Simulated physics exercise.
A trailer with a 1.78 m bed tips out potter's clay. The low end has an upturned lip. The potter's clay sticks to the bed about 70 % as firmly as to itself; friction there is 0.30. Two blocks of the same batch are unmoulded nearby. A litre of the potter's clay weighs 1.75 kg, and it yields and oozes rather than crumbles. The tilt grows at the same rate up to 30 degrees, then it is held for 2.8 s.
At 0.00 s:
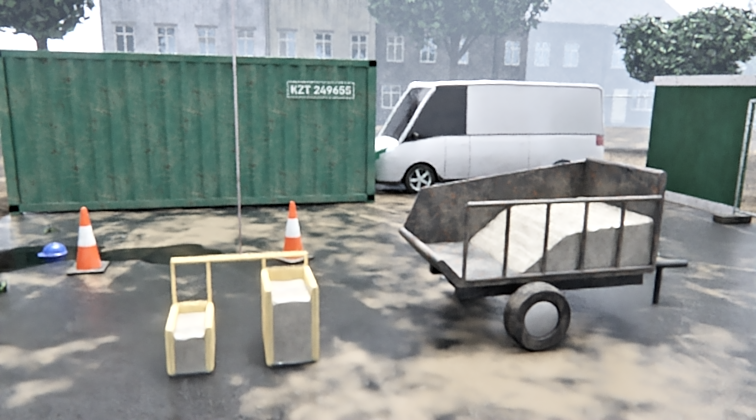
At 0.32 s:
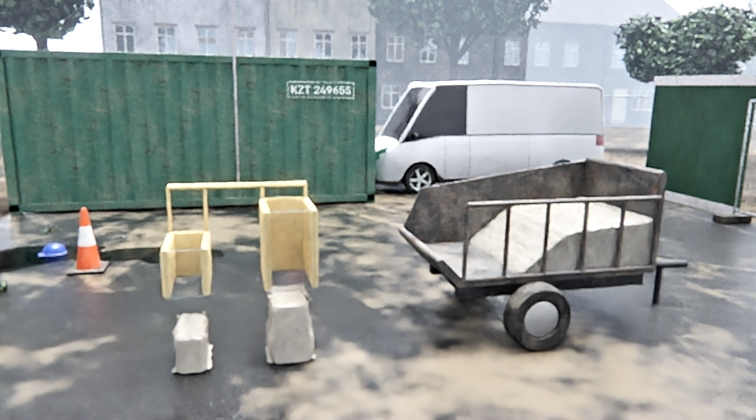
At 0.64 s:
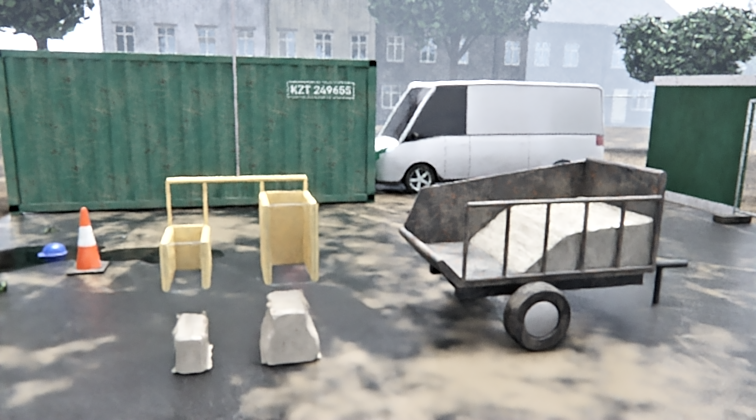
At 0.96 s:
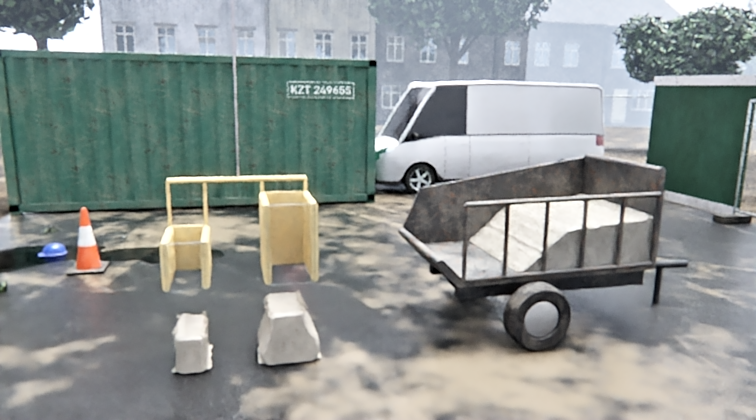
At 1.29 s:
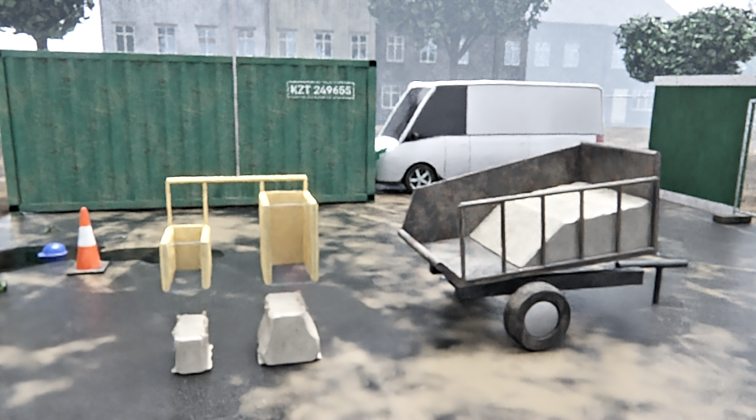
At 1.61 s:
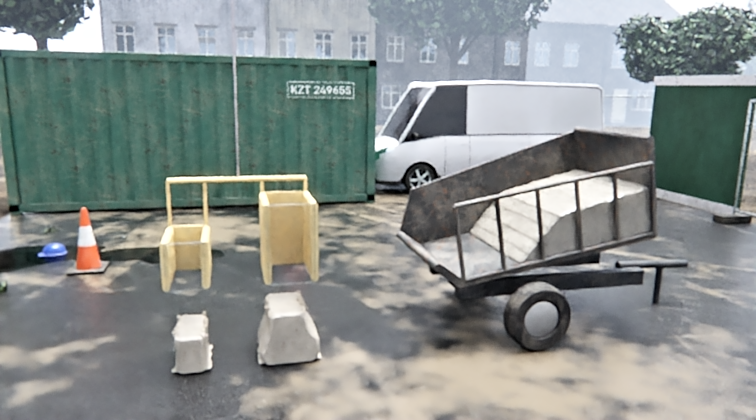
The video shows a yellow frame lifting off two pale clay-like blocks, the right one slumping and widening slightly while the left keeps its shape, then the bed of a loaded trailer slowly tilting, its right end rising.
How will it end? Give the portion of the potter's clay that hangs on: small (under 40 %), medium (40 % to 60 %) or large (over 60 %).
Expect large, that is over 60 %.
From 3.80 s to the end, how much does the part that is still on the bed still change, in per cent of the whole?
Near 5 %.
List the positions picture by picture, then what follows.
The first frame shows top of the high end at (660, 176), tilt 0 degrees; foremost bit of the potter's clay at (524, 270); block heights 29 cm, 52 cm (left to right).
The second frame shows top of the high end at (660, 176), tilt 0 degrees; foremost bit of the potter's clay at (524, 270); block heights 29 cm, 48 cm (left to right).
The third frame shows top of the high end at (660, 176), tilt 0 degrees; foremost bit of the potter's clay at (524, 270); block heights 29 cm, 42 cm (left to right).
The fourth frame shows top of the high end at (659, 172), tilt 1 degrees; foremost bit of the potter's clay at (524, 269); block heights 29 cm, 41 cm (left to right).
The fifth frame shows top of the high end at (654, 156), tilt 5 degrees; foremost bit of the potter's clay at (523, 264); block heights 29 cm, 41 cm (left to right).
The sixth frame shows top of the high end at (647, 141), tilt 10 degrees; foremost bit of the potter's clay at (523, 259); block heights 29 cm, 41 cm (left to right).
After 2.26 s, the tilt is 19 degrees and 100 % is on the bed.
After 3.03 s, the tilt is 30 degrees and 100 % is on the bed.
After 3.80 s, the tilt is 30 degrees and 100 % is on the bed.
After 4.58 s, the tilt is 30 degrees and 100 % is on the bed.
After 6.00 s, the tilt is 30 degrees and 95 % is on the bed.
